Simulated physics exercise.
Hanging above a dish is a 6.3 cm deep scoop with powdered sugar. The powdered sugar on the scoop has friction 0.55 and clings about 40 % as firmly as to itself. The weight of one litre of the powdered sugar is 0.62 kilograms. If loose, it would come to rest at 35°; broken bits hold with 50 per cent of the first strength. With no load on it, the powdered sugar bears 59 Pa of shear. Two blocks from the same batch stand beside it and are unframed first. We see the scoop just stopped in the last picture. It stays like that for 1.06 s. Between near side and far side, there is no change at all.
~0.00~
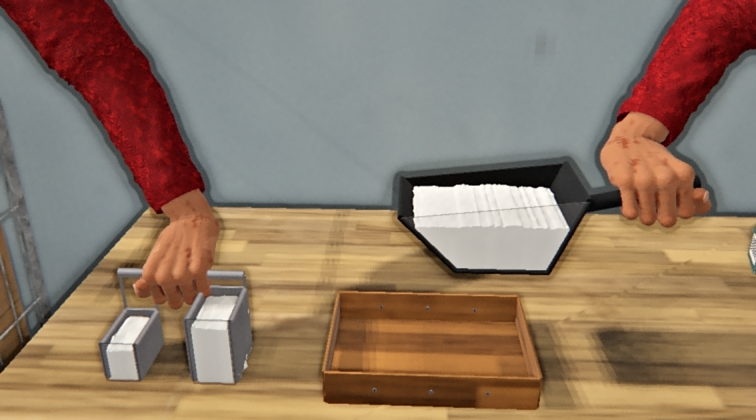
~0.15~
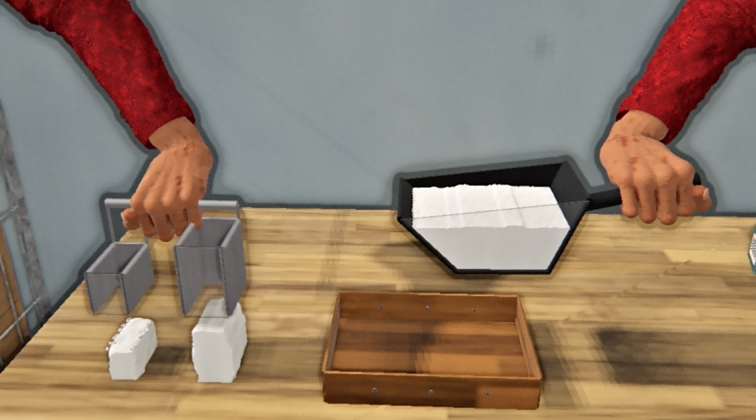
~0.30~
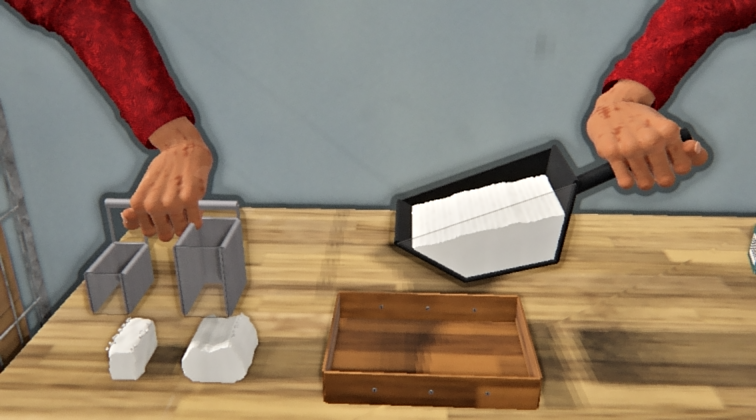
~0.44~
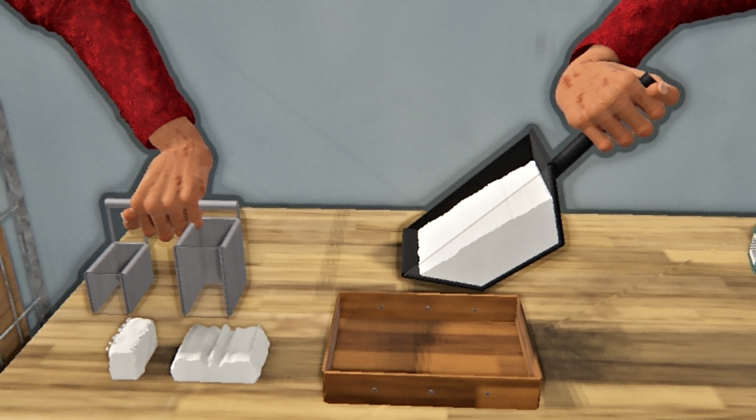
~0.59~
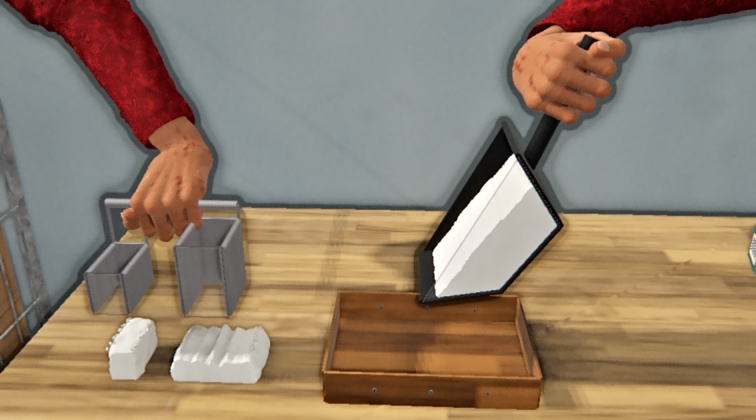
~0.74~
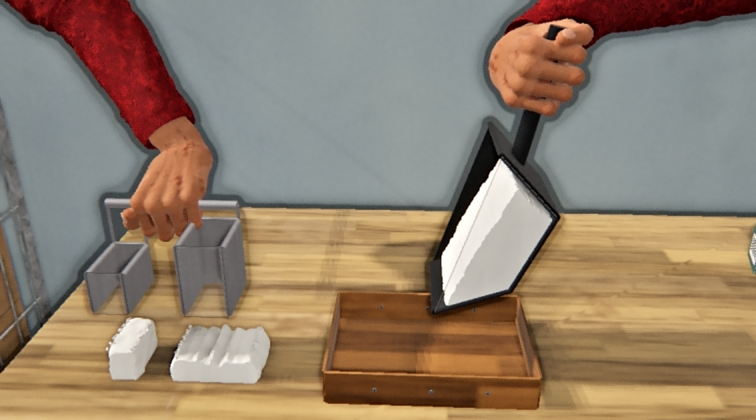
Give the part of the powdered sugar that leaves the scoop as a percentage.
Roughly 47 per cent.
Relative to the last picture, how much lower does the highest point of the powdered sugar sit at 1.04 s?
Measured change: About 5.0 cm.
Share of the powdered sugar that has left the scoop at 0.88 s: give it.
It comes to around 0 percent.
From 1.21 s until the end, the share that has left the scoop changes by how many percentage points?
Around 25 % of the whole, give or take.
After 0.88 s, the scoop is at 65 degrees and 0 % has left it.
After 1.04 s, the scoop is at 65 degrees and 4 % has left it.
After 1.21 s, the scoop is at 65 degrees and 23 % has left it.
After 1.37 s, the scoop is at 65 degrees and 46 % has left it.
After 1.58 s, the scoop is at 65 degrees and 47 % has left it.
